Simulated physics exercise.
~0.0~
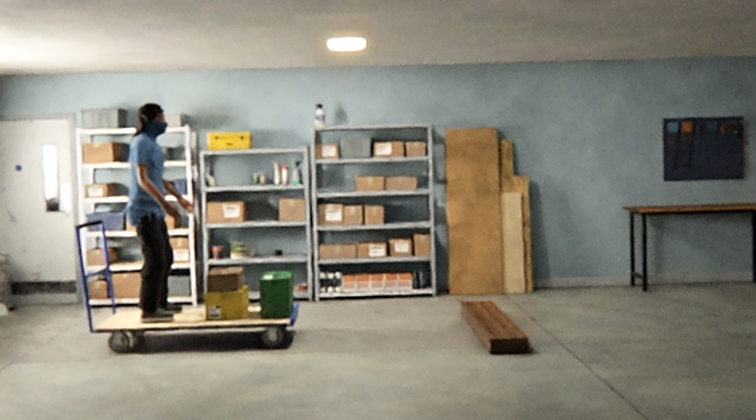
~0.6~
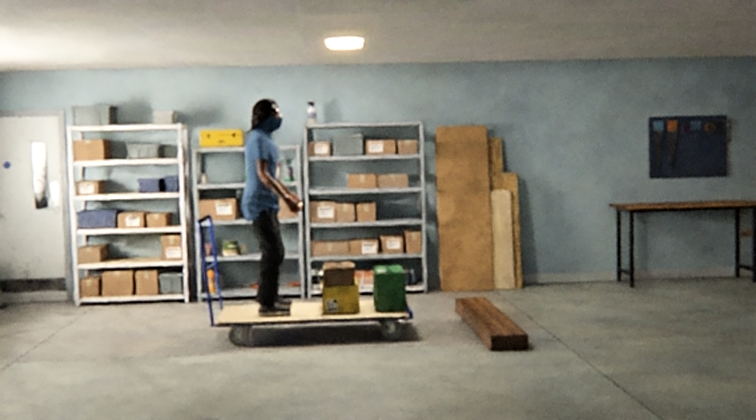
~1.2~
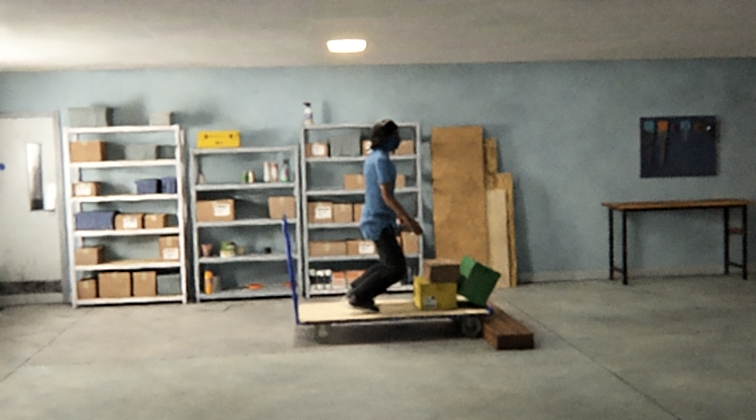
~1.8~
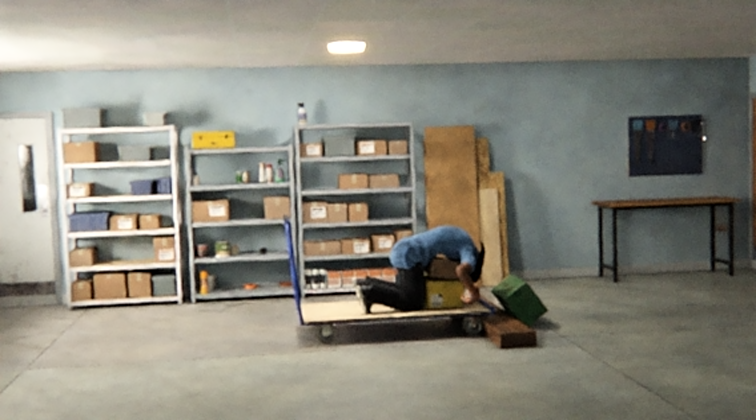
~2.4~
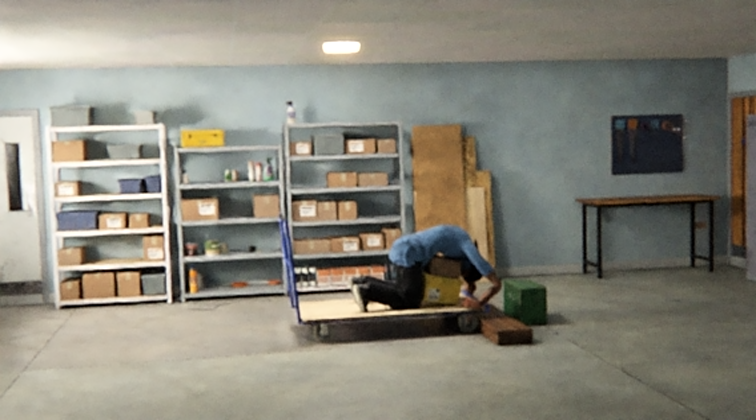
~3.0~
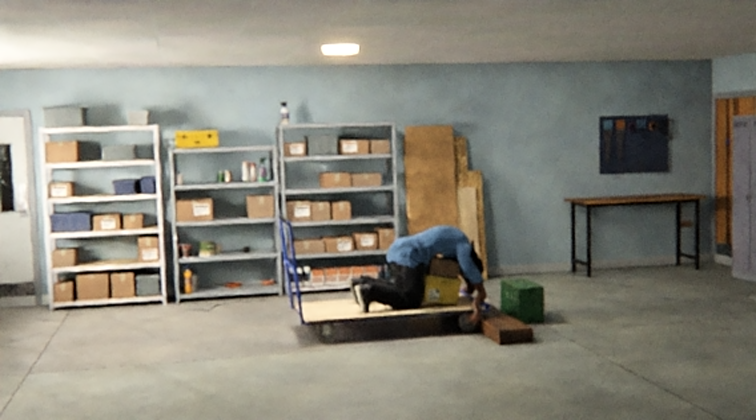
Person riding a flatbed trolley pitching forward onto the cartons as it halts at a low kerb, the green box tumbling off.
